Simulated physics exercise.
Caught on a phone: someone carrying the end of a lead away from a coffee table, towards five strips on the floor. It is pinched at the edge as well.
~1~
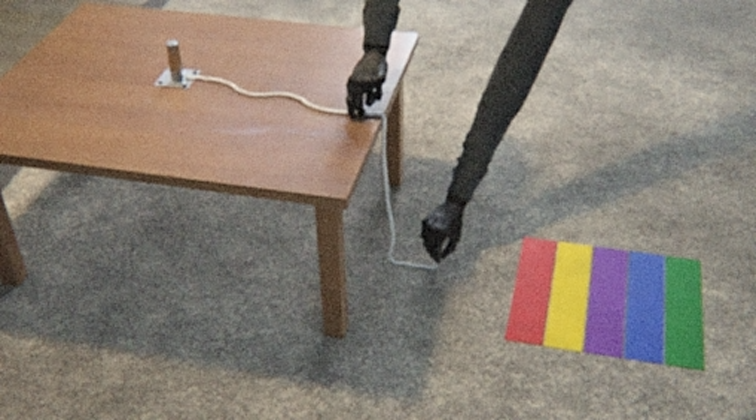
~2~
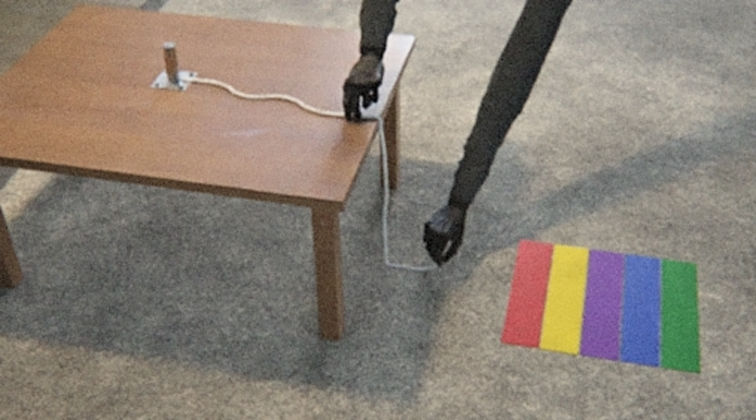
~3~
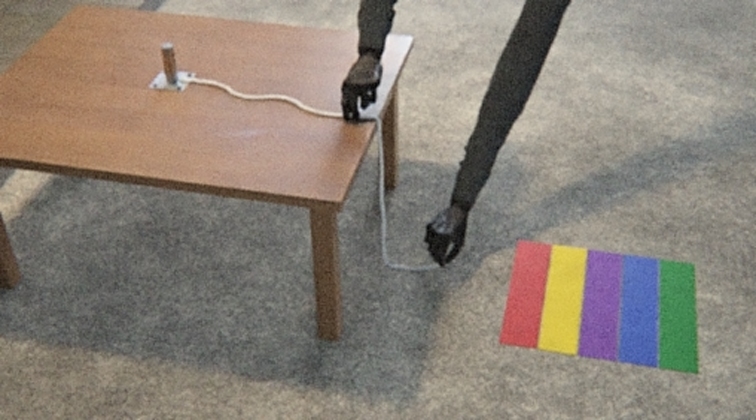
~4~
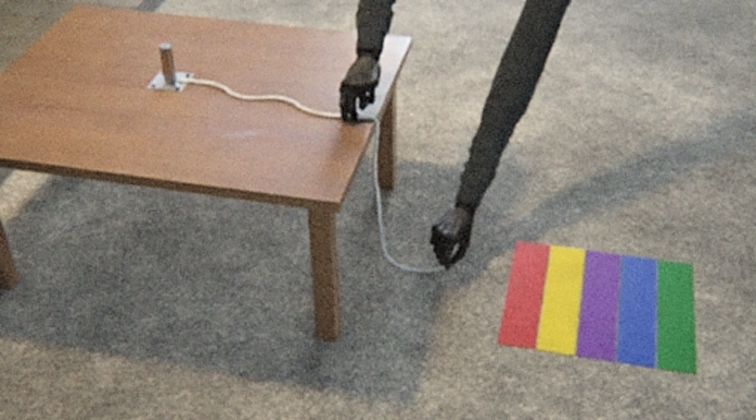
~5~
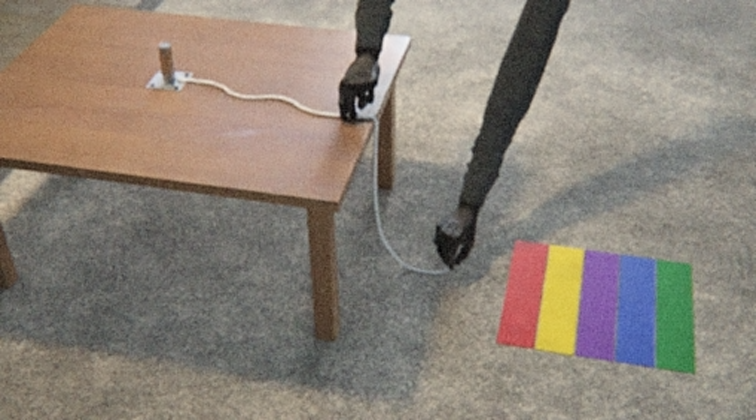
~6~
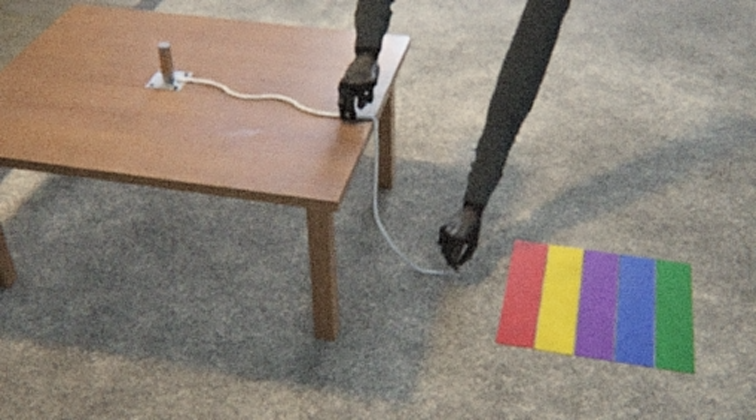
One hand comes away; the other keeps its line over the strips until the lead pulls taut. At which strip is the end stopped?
It halts on the yellow strip.
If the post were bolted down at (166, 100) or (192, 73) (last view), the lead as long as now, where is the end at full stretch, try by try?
The places are (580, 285) and (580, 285).
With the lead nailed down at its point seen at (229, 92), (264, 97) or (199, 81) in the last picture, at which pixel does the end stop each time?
The places are (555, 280), (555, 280) and (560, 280).
A little later, end near (490, 270); short of the strips.
Next, end near (535, 276); over red.
When it is tight, end near (563, 280); over yellow. Over yellow.
